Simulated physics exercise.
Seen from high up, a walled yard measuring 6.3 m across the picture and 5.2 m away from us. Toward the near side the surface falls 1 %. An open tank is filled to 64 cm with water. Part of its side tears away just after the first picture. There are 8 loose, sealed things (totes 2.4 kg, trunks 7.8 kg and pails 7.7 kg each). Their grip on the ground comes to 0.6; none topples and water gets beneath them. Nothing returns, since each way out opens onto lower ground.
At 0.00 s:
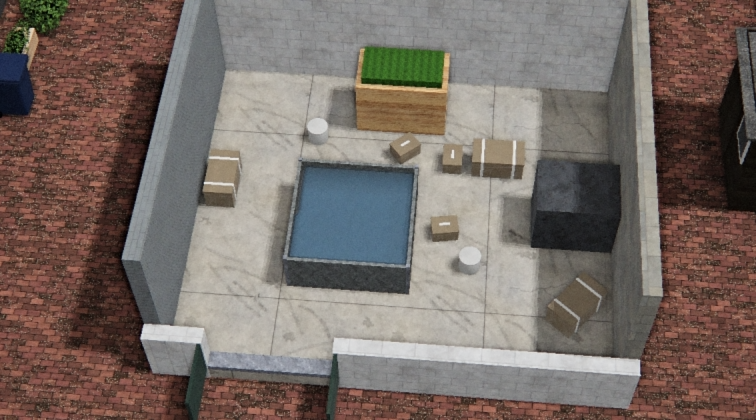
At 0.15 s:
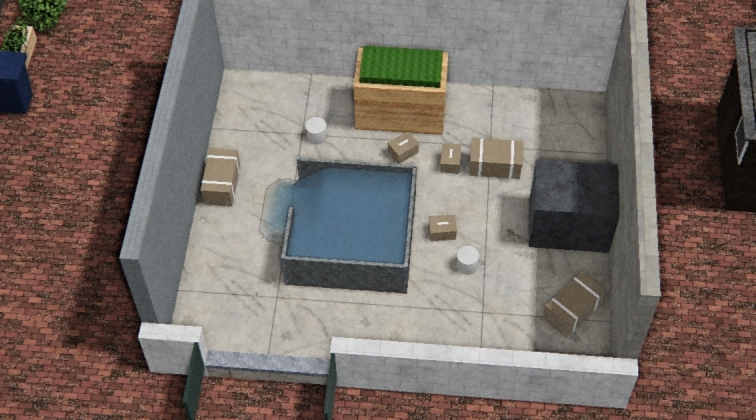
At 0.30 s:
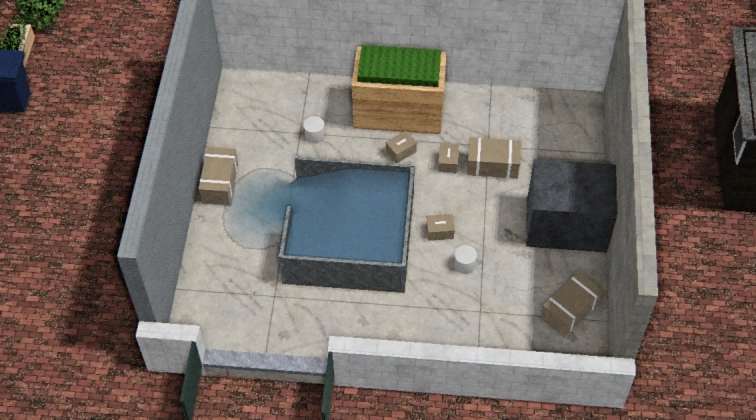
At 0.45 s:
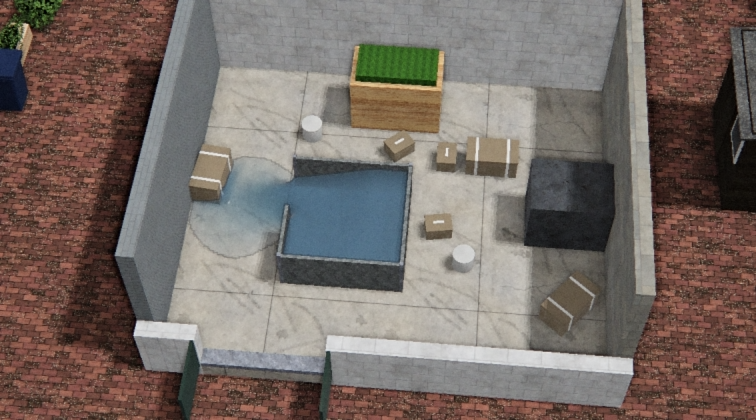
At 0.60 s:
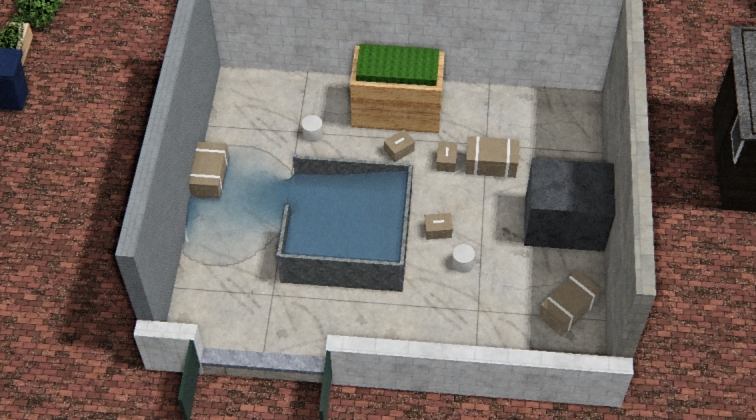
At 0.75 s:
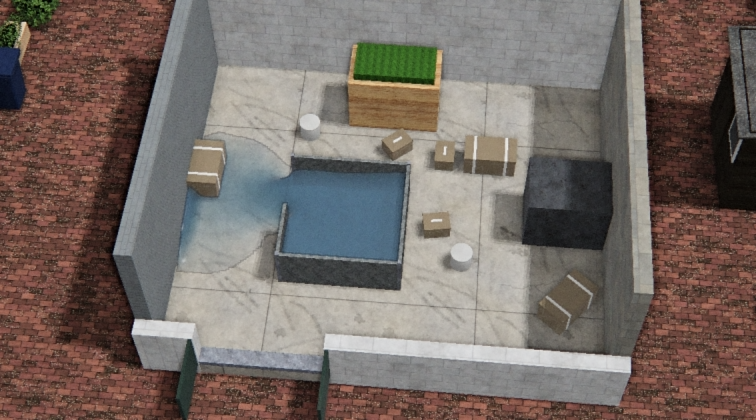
Water pours from the tank's broken left side, spreads across the yard and shifts a box.
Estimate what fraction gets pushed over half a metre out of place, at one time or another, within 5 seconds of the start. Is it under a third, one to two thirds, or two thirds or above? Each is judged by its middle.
The fraction stays below one third.
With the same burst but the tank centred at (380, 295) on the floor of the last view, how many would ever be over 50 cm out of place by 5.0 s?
1.
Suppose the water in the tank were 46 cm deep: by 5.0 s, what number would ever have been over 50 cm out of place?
1.
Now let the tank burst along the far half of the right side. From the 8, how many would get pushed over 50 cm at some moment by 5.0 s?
Result: 4 of them.
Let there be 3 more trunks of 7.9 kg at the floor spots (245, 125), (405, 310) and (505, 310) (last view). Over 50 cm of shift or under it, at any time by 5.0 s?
In order: Beyond it, within it, within it.
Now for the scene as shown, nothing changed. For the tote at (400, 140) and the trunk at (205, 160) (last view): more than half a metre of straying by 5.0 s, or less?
Within the mark, beyond the mark.
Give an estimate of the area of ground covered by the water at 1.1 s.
About 7.0 m2.
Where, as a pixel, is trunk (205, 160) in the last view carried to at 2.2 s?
Close to pixel (211, 123).
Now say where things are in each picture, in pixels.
In the first frame, a trunk at (221, 171) rests on the ground; a tote at (405, 144), on the bottom; 3.0 m2 under water; 0 of 8 have shifted.
In the second frame, a trunk at (220, 170), on the bottom; a tote at (404, 143) rests on the ground; 3.5 m2 under water; 0 of 8 have shifted.
In the third frame, a trunk at (217, 169) rests on the ground; a tote at (401, 142) rests on the ground; water covers 4.2 m2; 0 of 8 have shifted.
In the fourth frame, a trunk at (210, 167), on the bottom, 9 cm from its start; a tote at (399, 142) rests on the ground; water covers 4.9 m2; 1 of 8 have shifted.
In the fifth frame, a trunk at (208, 163), on the bottom, 13 cm from its start; a tote at (400, 141), on the bottom; water covers 5.7 m2; 1 of 8 have shifted.
In the sixth frame, a trunk at (205, 161), afloat, 13 cm from its start; a tote at (398, 140) rests on the ground; water covers 6.1 m2; 1 of 8 have shifted.
After 1.1 s 0 of 8 are over 50 cm from their spots; 1 afloat.
After 2.2 s 1 of 8 are over 50 cm from their spots; 1 afloat.
After 3.5 s 1 of 8 are over 50 cm from their spots; 1 afloat.
After 5.0 s 1 of 8 are over 50 cm from their spots, and 1 have been at some point; 1 afloat.
